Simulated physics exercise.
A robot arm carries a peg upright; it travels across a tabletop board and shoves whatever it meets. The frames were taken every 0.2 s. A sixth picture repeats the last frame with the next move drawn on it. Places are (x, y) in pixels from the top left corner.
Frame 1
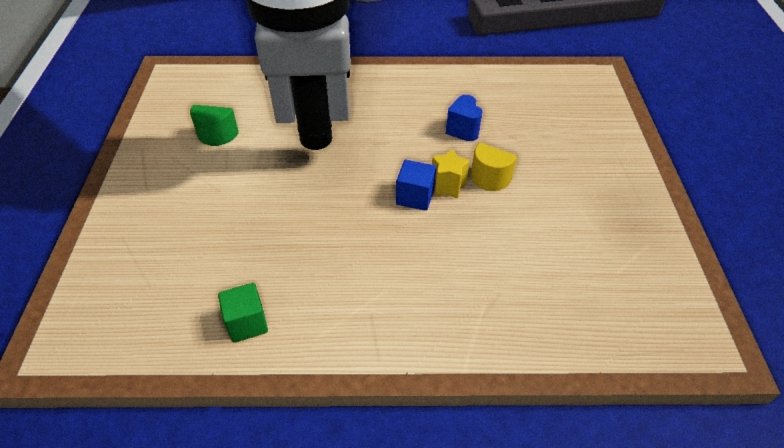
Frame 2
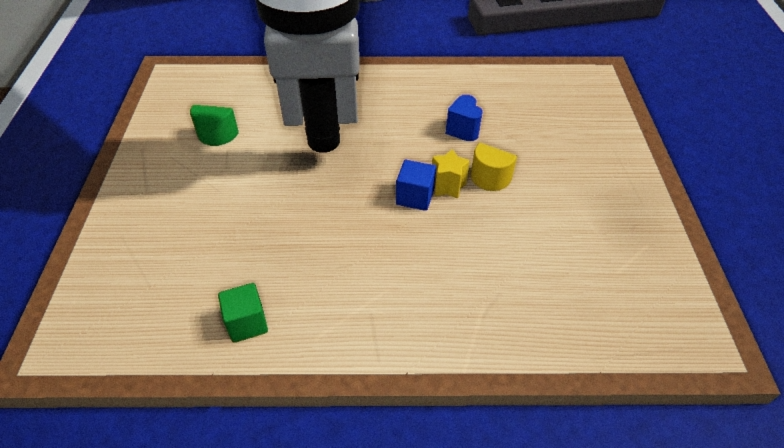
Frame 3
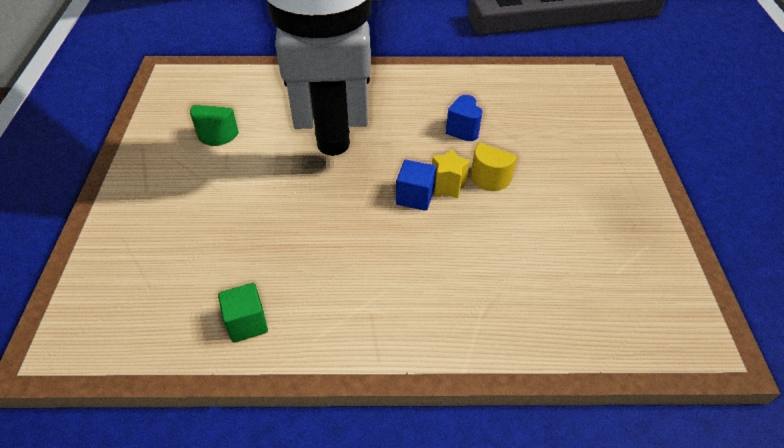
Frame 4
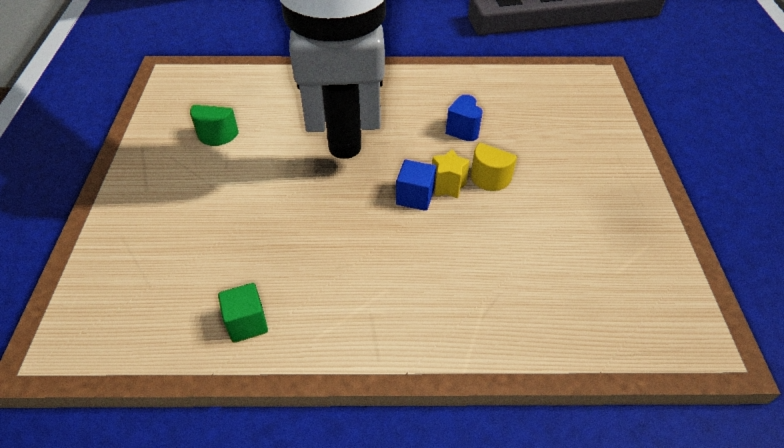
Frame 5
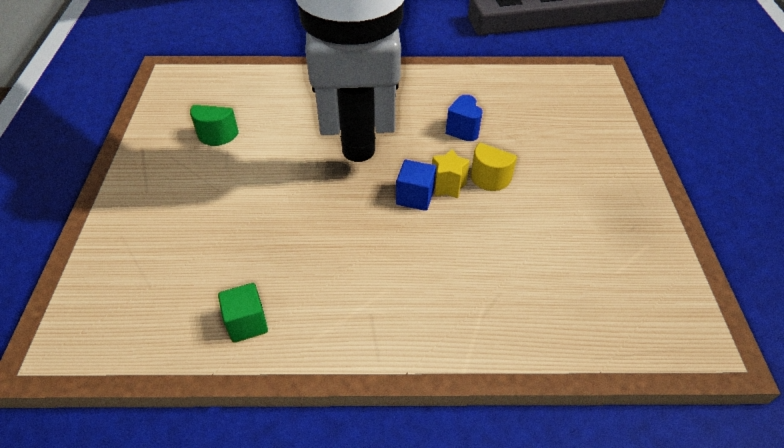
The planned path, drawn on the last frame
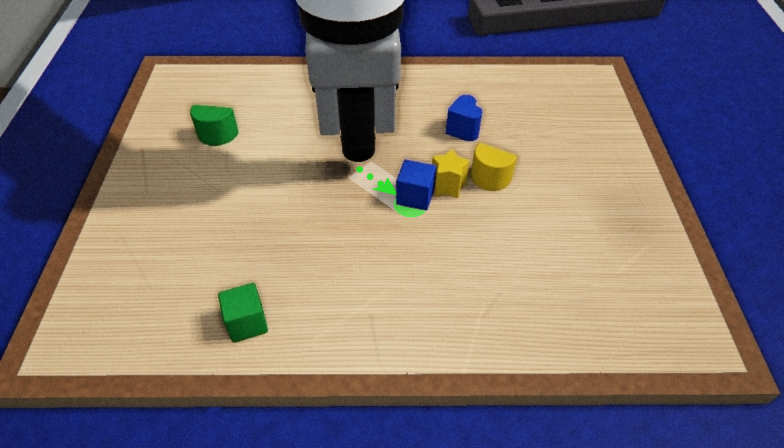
Robot arm with a black peg sliding slowly rightward over a wooden board, the blue, yellow and green blocks staying still.
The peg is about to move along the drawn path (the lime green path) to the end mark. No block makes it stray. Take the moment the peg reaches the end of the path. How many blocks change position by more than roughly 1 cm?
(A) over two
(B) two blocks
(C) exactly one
(B)
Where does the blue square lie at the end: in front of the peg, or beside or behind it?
Once the path is finished, the blue square still sits ahead of the peg.
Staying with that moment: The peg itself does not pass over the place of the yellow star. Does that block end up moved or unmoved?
By then it is displaced.
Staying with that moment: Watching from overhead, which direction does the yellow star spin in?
From above, the turn goes anticlockwise.
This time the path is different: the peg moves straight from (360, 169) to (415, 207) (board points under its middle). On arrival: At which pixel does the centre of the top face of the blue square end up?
So, by the moment the path ends, you'll find the top centre of the blue square at (451, 191).
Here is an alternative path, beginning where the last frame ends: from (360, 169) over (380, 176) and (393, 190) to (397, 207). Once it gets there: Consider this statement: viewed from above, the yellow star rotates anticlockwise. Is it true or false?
The claim holds.
The line goes in a line from (360, 169) to (411, 204).
What follows on the original path. Halfway along, peg at (385, 169); nothing pushed yet.
At the end, peg at (412, 187); blue square at (446, 188); yellow star at (464, 167), turned 55° anticlockwise; yellow half-round block unmoved.
